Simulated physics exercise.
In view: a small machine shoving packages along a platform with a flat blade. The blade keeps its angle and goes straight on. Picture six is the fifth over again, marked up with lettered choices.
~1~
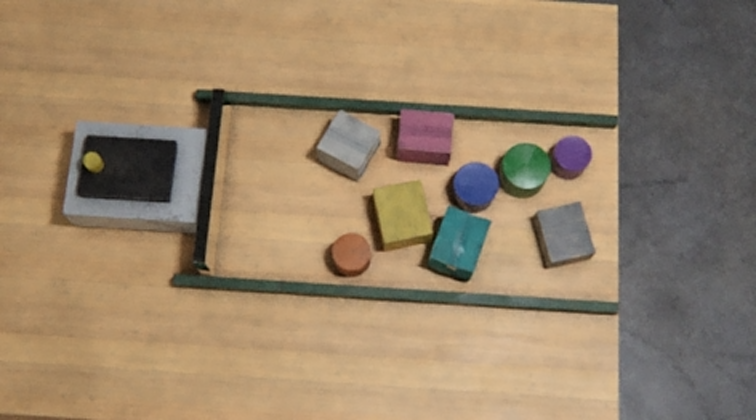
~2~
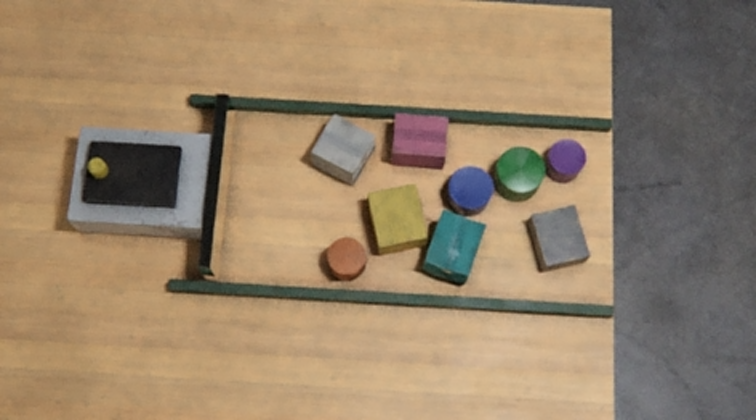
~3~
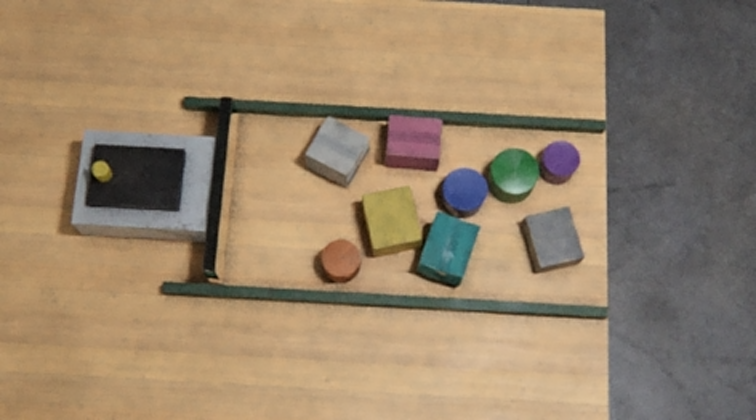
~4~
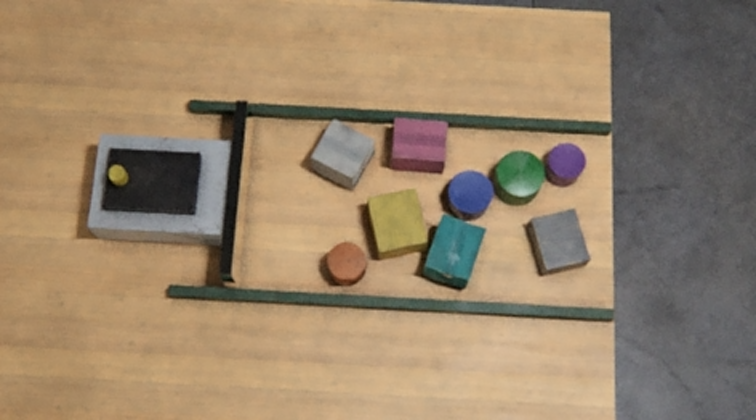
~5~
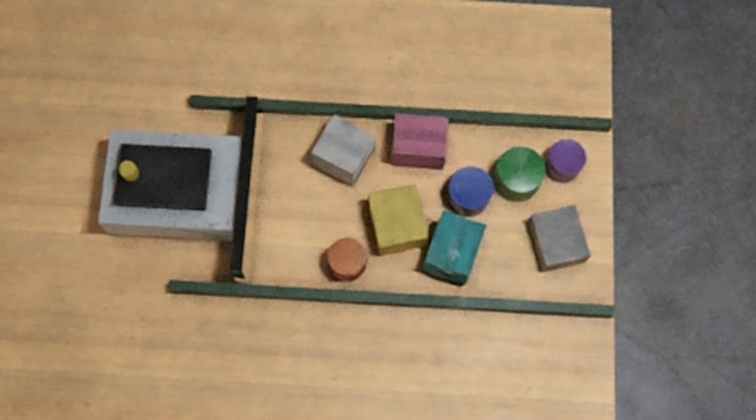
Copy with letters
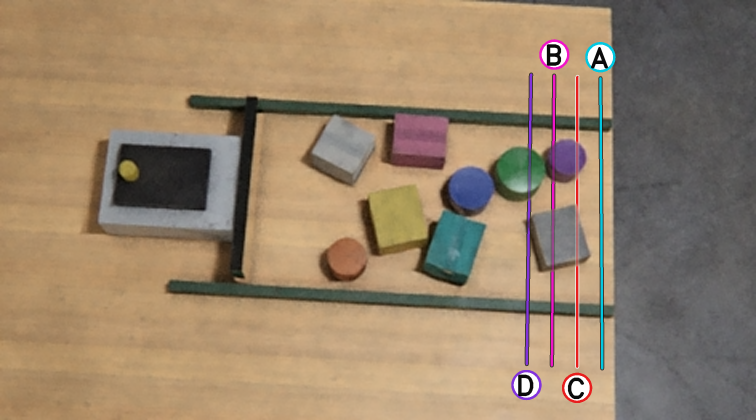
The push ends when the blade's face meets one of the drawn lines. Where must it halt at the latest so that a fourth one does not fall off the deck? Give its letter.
The farthest such stop is D.
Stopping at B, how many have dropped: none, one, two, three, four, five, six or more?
By then, six or more.
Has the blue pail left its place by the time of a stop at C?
Yes.
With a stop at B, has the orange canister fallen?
By then, no.
On the marked copy, A at (601, 217); B at (553, 214); C at (577, 216); D at (529, 213).
With D. Early on, robot (273, 183); orange canister (369, 262); pink box (432, 143).
Further on, robot (376, 189); purple pail (590, 156); grey crate (568, 244).
At the end, robot (457, 193); green canister over the edge; purple pail over the edge; three fallen.
As for the rest, A drops nine; B drops six; C drops seven.
